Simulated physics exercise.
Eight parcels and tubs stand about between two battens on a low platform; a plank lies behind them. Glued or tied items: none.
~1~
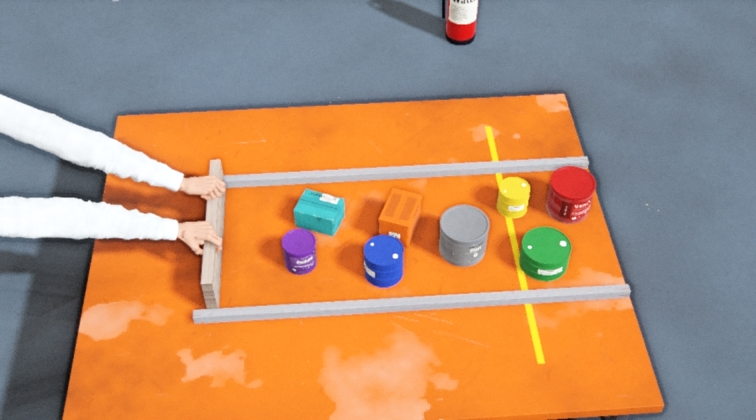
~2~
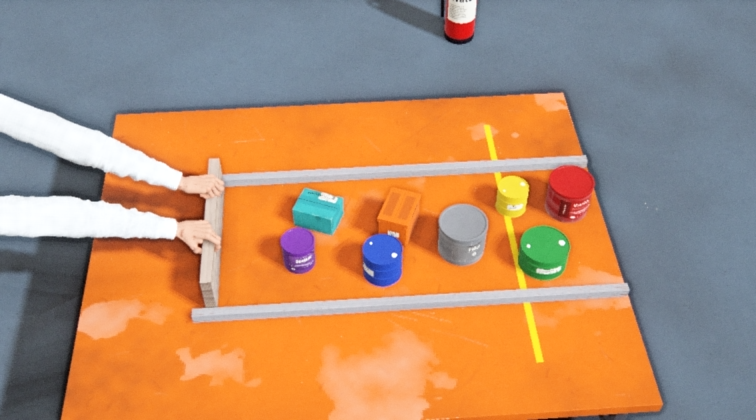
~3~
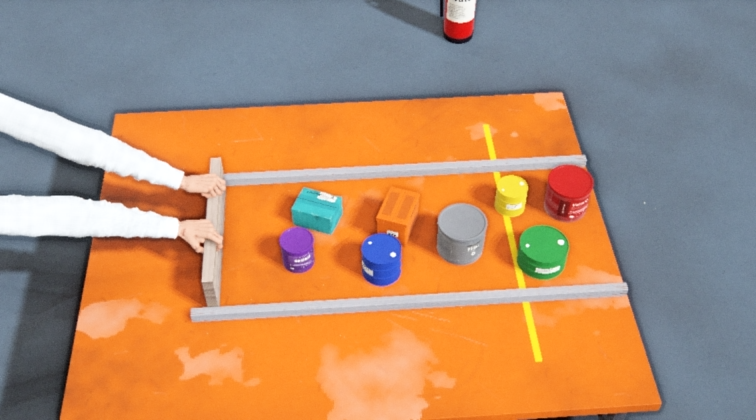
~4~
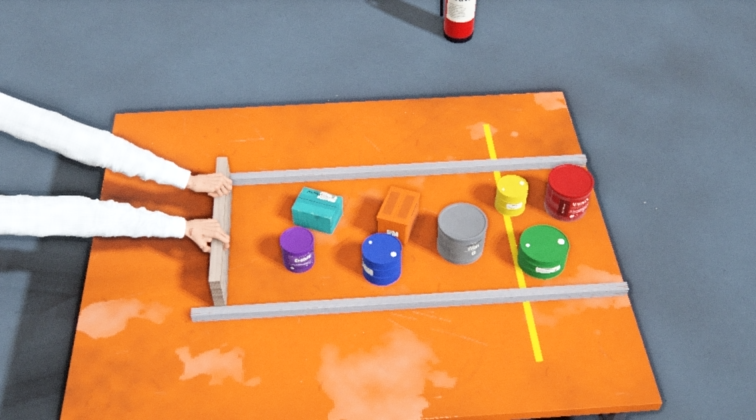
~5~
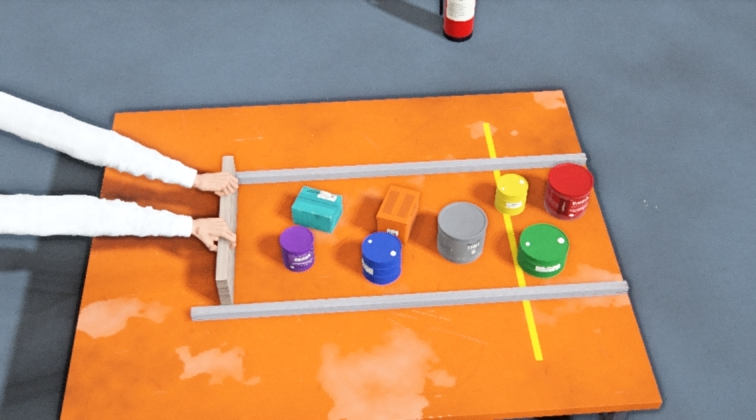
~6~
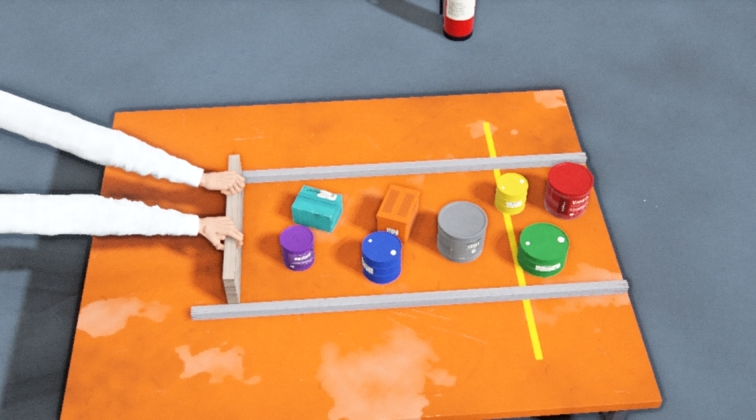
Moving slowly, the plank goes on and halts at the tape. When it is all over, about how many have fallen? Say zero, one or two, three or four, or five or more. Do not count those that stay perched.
The drop count fails to reach one.
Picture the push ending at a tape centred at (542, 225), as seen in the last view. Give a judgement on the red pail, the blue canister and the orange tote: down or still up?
Check: The red pail takes the fall; the blue canister remains in place; the orange tote remains in place.
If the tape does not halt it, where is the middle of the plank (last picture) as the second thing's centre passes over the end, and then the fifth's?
At (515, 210) for the second, at (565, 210) for the fifth.
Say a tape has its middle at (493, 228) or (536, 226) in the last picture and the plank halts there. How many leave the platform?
Tallies in order: 0 and 2.
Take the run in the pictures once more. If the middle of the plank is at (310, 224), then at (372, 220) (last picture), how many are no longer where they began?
I get 2 at the one place and 4 at the other.
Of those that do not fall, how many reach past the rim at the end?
Answer: 2.
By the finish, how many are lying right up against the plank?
So the total is 3.
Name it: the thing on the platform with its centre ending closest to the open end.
Green canister.
Soon after, none off yet; red pail at rest near (568, 191); green canister at rest near (543, 250); yellow canister at rest near (511, 194).
After that, none off yet; red pail at rest near (568, 191); green canister displaced a little near (567, 252); yellow canister displaced a little near (518, 192).
In the end, the number that fall off is zero.
